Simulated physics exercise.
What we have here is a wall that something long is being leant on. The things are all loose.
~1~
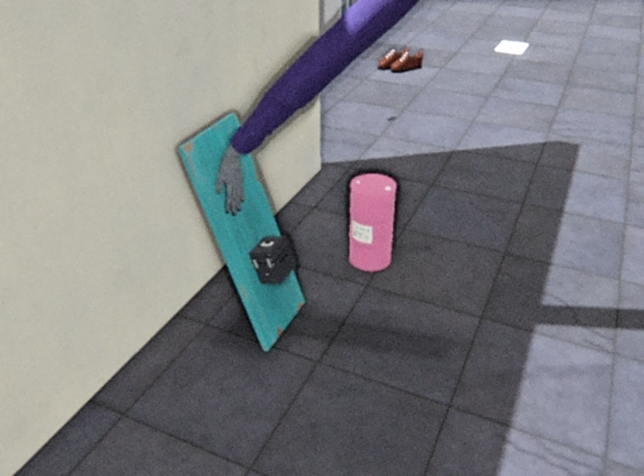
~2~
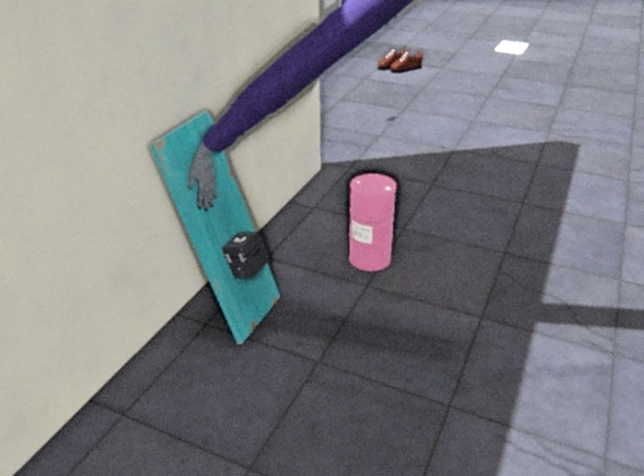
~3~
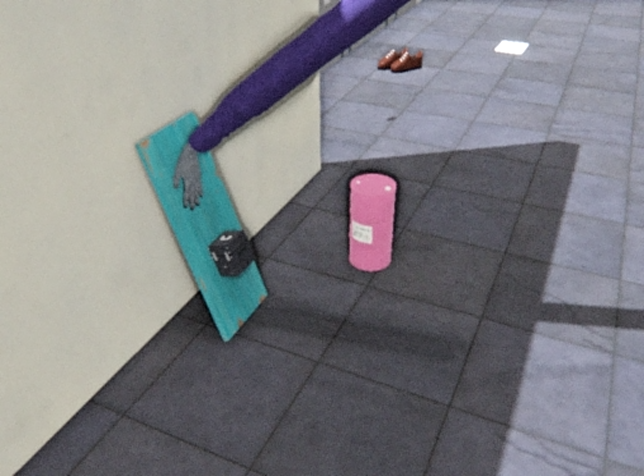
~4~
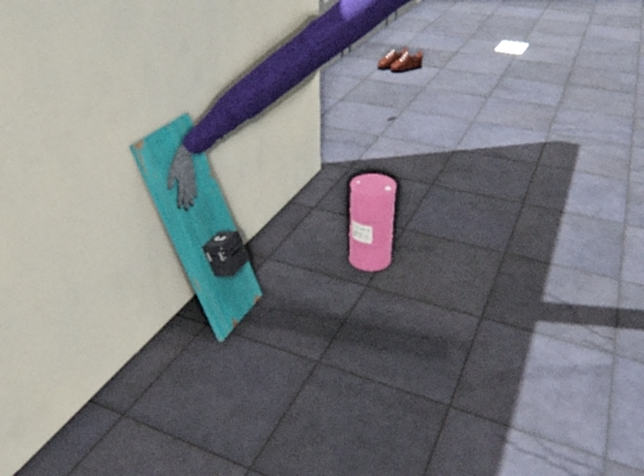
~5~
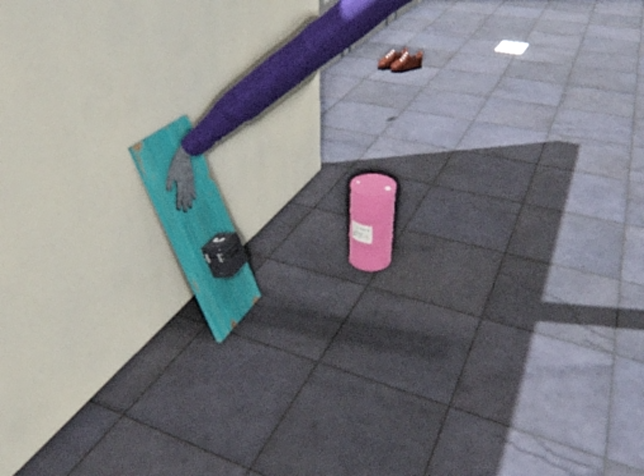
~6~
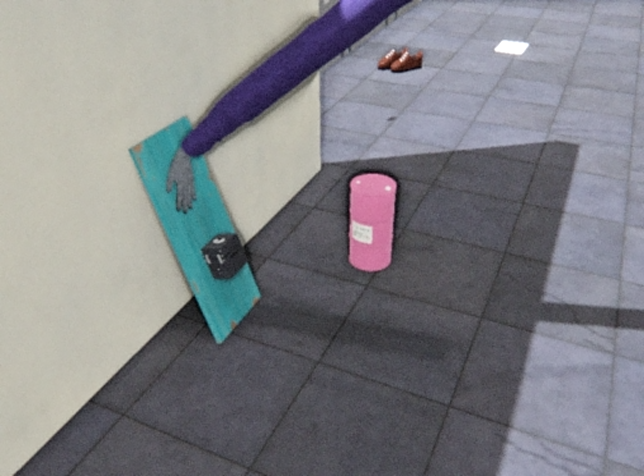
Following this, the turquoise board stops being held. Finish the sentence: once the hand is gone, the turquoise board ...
The turquoise board stays where it is.
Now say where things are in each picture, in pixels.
Not yet at the wall; turquoise board (250, 235); pink canister (372, 223), in the first frame.
Not yet at the wall; turquoise board (223, 231); pink canister (372, 223), in the second frame.
Not yet at the wall; turquoise board (210, 229); pink canister (372, 223), in the third frame.
Not yet at the wall; turquoise board (204, 230); pink canister (372, 223), in the fourth frame.
Leant on the wall, still held; turquoise board (203, 231); pink canister (372, 223), in the fifth frame.
Leant on the wall, still held; turquoise board (203, 232); pink canister (372, 223), in the sixth frame.
Then, 0.30 s after the last picture, nothing has stirred.
Then, 0.70 s after the last picture, turquoise board resting near (203, 232).
At rest, both in place. Seen from the same camera at the end, turquoise board near (203, 232). The board stays up.
